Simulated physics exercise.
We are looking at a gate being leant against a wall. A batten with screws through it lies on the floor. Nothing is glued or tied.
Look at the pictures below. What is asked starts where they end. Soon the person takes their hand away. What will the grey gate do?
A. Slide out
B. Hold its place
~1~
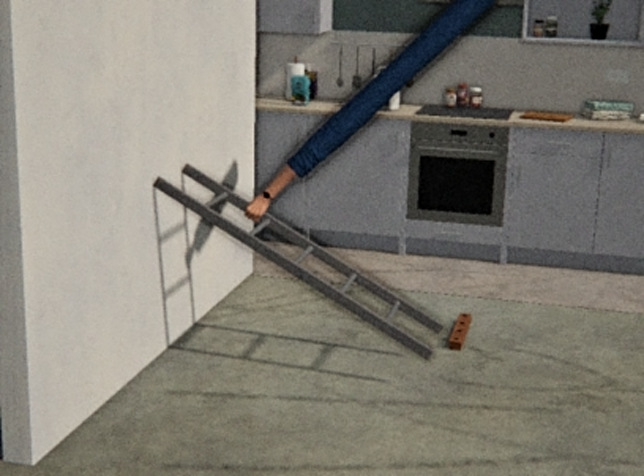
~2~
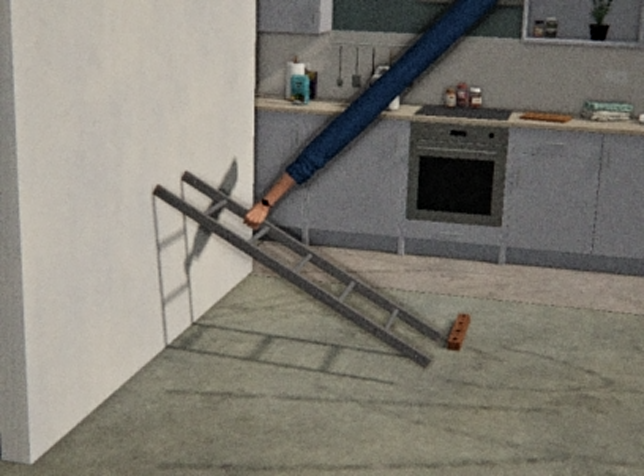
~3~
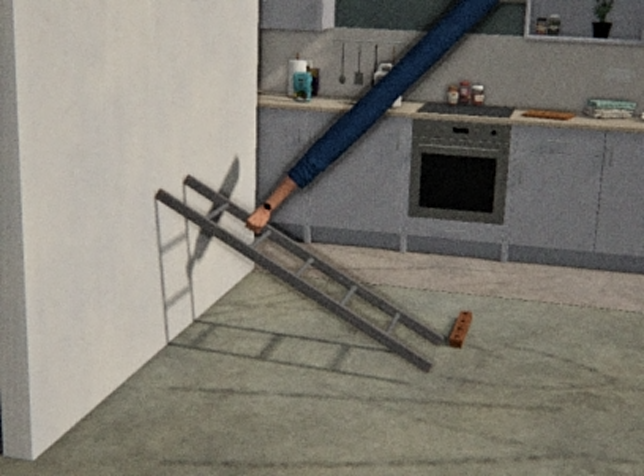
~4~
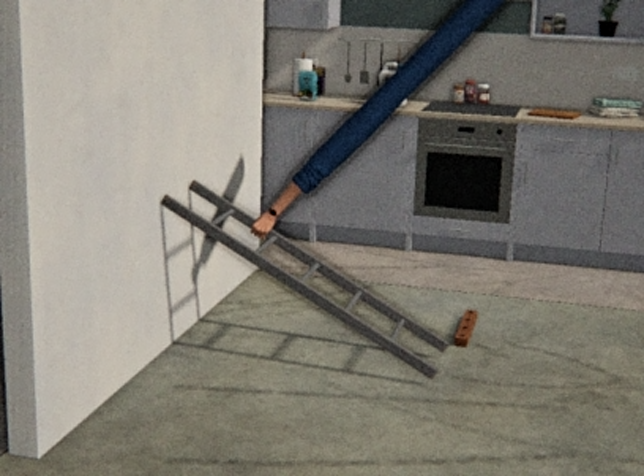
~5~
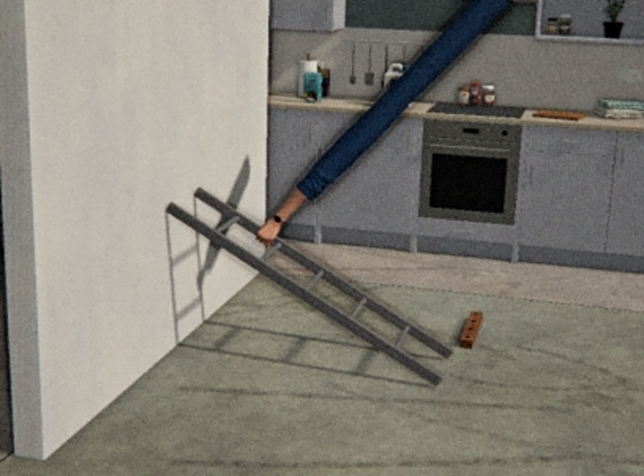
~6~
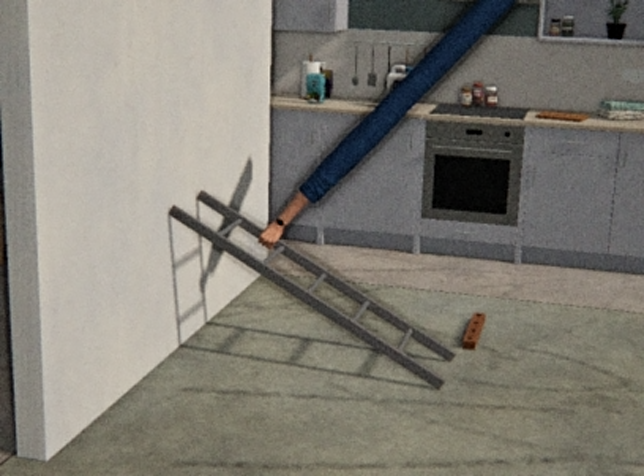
Option A: Slide out.
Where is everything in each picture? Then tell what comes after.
The first picture shows still on the way; grey gate (302, 257); batten (461, 331).
The second picture shows still on the way; grey gate (301, 265); batten (459, 331).
The third picture shows still on the way; grey gate (302, 269); batten (461, 329).
The fourth picture shows still on the way; grey gate (308, 275); batten (466, 328).
The fifth picture shows still on the way; grey gate (313, 282); batten (472, 329).
The sixth picture shows in place, still held; grey gate (315, 285); batten (474, 331).
Then, 0.32 s after the last picture, grey gate tipped 15° from how it was near (327, 322).
Then, 0.56 s after the last picture, grey gate tipped 26° from how it was near (334, 328).
At rest, the grey gate gives way at the feet, near (332, 356).
